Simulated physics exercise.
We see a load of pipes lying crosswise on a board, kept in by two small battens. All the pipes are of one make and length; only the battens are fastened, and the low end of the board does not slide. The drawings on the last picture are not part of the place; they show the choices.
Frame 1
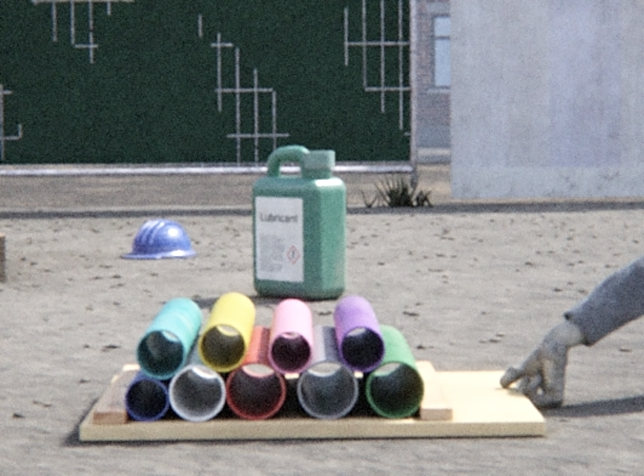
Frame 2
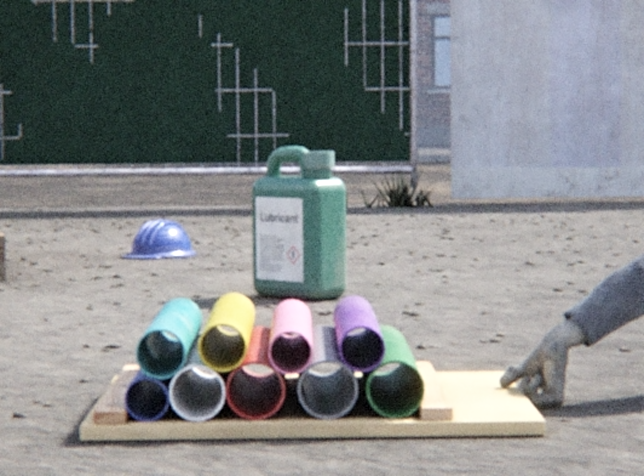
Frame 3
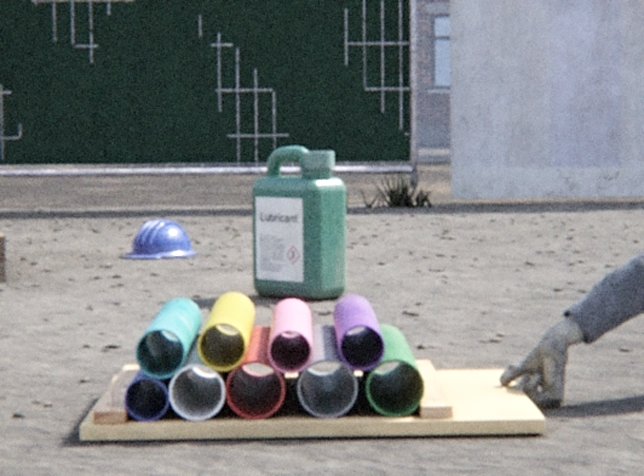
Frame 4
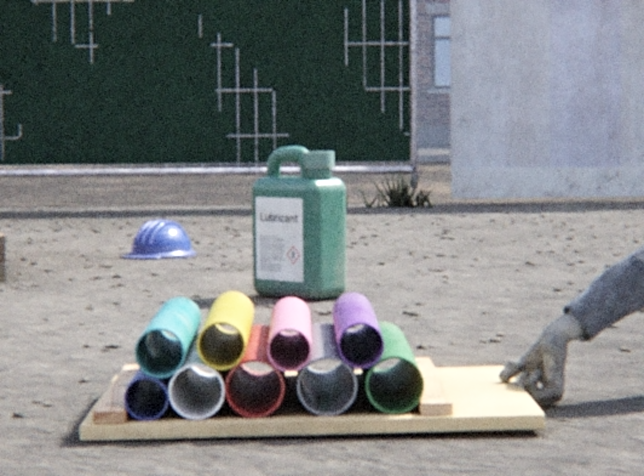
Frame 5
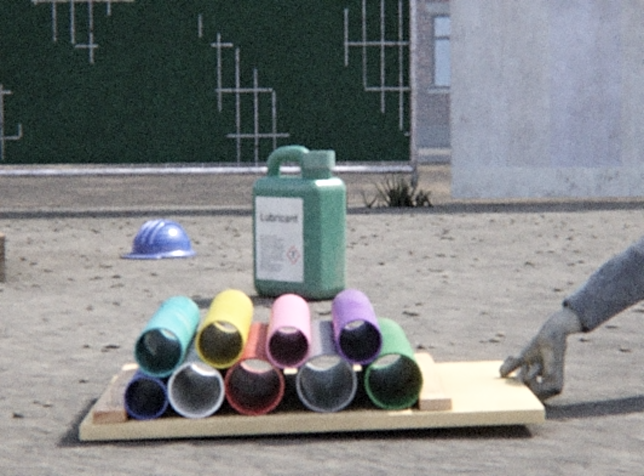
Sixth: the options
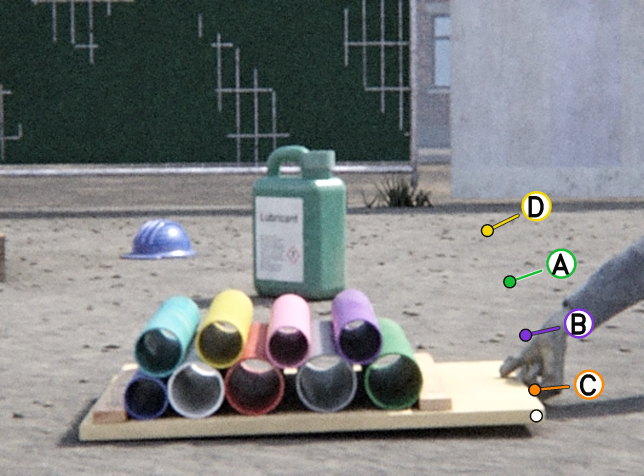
The video shows colourful pipes stacked in two rows on a wooden board, with a green lubricant container and blue hard hat behind, as a hand at the right slightly raises the board's right end.
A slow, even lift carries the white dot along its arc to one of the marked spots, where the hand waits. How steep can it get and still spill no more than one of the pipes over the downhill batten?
It can be raised to D.
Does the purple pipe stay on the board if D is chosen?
The purple pipe: Yes.
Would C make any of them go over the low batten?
No.
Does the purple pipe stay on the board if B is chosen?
Yes.
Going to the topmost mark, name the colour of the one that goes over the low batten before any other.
It is the turquoise one.
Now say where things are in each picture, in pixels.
Yellow pipe (223, 347); purple pipe (363, 349); turquoise pipe (161, 353), in the first picture.
Turquoise pipe (161, 353); pink pipe (290, 353), in the second picture.
Board (311, 396); green pipe (395, 388); red pipe (255, 390), in the third picture.
Board (311, 394); blue pipe (147, 398); white pipe (197, 392), in the fourth picture.
Board (311, 391); blue pipe (146, 397); white pipe (196, 390), in the fifth picture.
On the copy, A at (510, 282); B at (526, 335); C at (535, 390); D at (487, 231); the white dot at (537, 416).
On D. First, board at 16°.
Then, board at 26°.
Finally, board at 26°, one over the low batten (turquoise).
By contrast, A one over the low batten (turquoise); B none over the low batten; C none over the low batten.
